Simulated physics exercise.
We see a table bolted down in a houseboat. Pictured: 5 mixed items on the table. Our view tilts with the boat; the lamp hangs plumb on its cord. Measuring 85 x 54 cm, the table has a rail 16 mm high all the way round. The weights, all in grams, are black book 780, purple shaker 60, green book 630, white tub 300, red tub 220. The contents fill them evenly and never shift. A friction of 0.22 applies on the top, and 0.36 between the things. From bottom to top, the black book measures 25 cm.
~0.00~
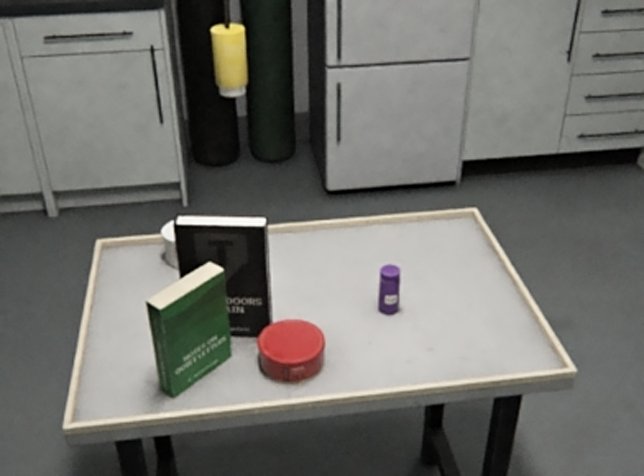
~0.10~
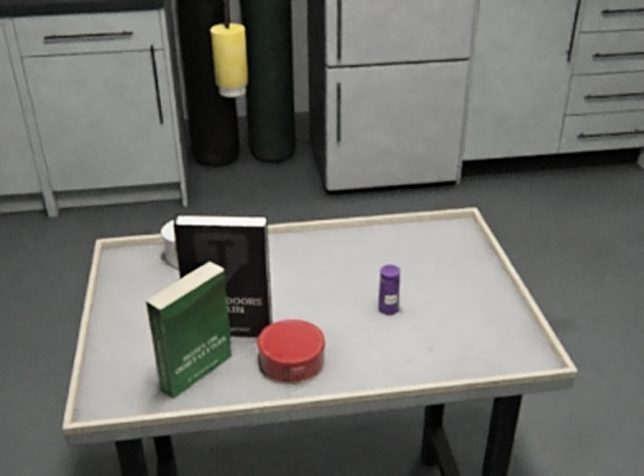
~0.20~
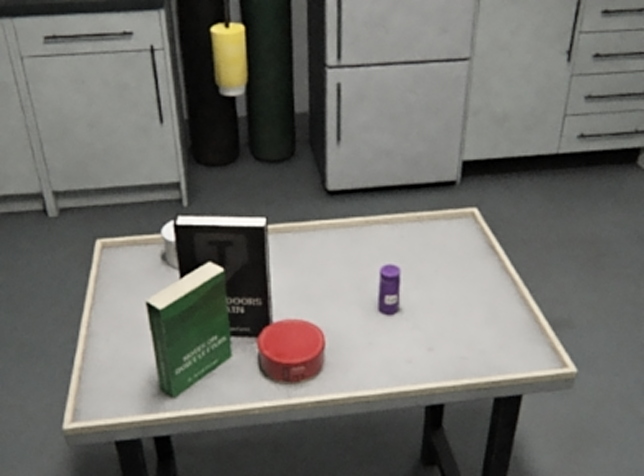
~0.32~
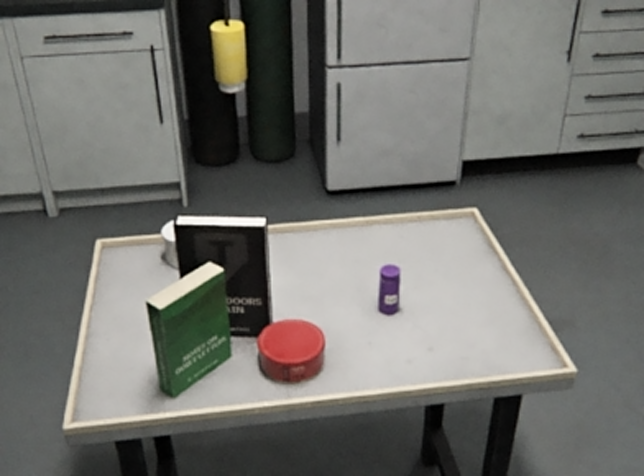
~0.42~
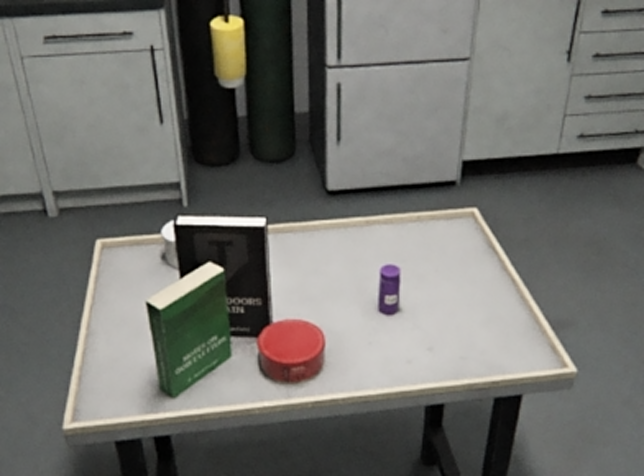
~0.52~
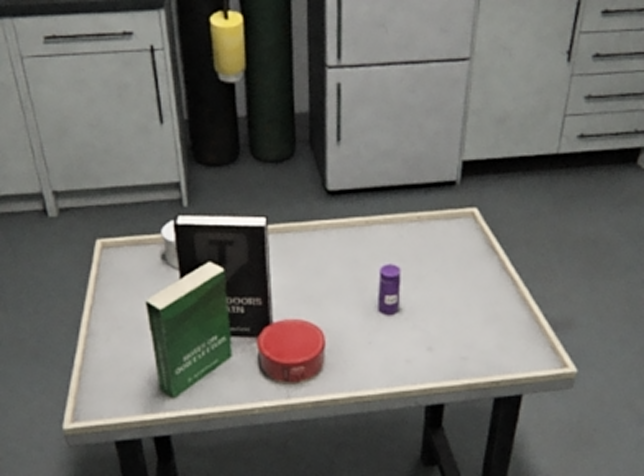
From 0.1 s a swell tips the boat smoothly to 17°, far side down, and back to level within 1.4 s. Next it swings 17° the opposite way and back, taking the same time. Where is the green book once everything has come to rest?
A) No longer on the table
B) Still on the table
Option B: Still on the table.
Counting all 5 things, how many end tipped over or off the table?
Count: 1.
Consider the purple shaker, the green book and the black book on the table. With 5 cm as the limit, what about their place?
In short, the purple shaker stays close to home, the green book stays close to home, the black book leaves its position.
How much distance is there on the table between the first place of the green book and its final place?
Displacement: Approx. 0 cm.
After 1.02 s, heel 13°, far side down; green book moved 6 cm near (192, 308); black book on its side; purple shaker moved 6 cm.
After 2.32 s, heel 16°, near side down; green book moved 8 cm near (192, 300); black book on its side; purple shaker moved 8 cm.
In the end (3.4 s), toppled on the table, black book; not toppled but over 5 cm from the start, white tub; the other 3 under 5 cm from the start. In the last view, green book near (192, 330).
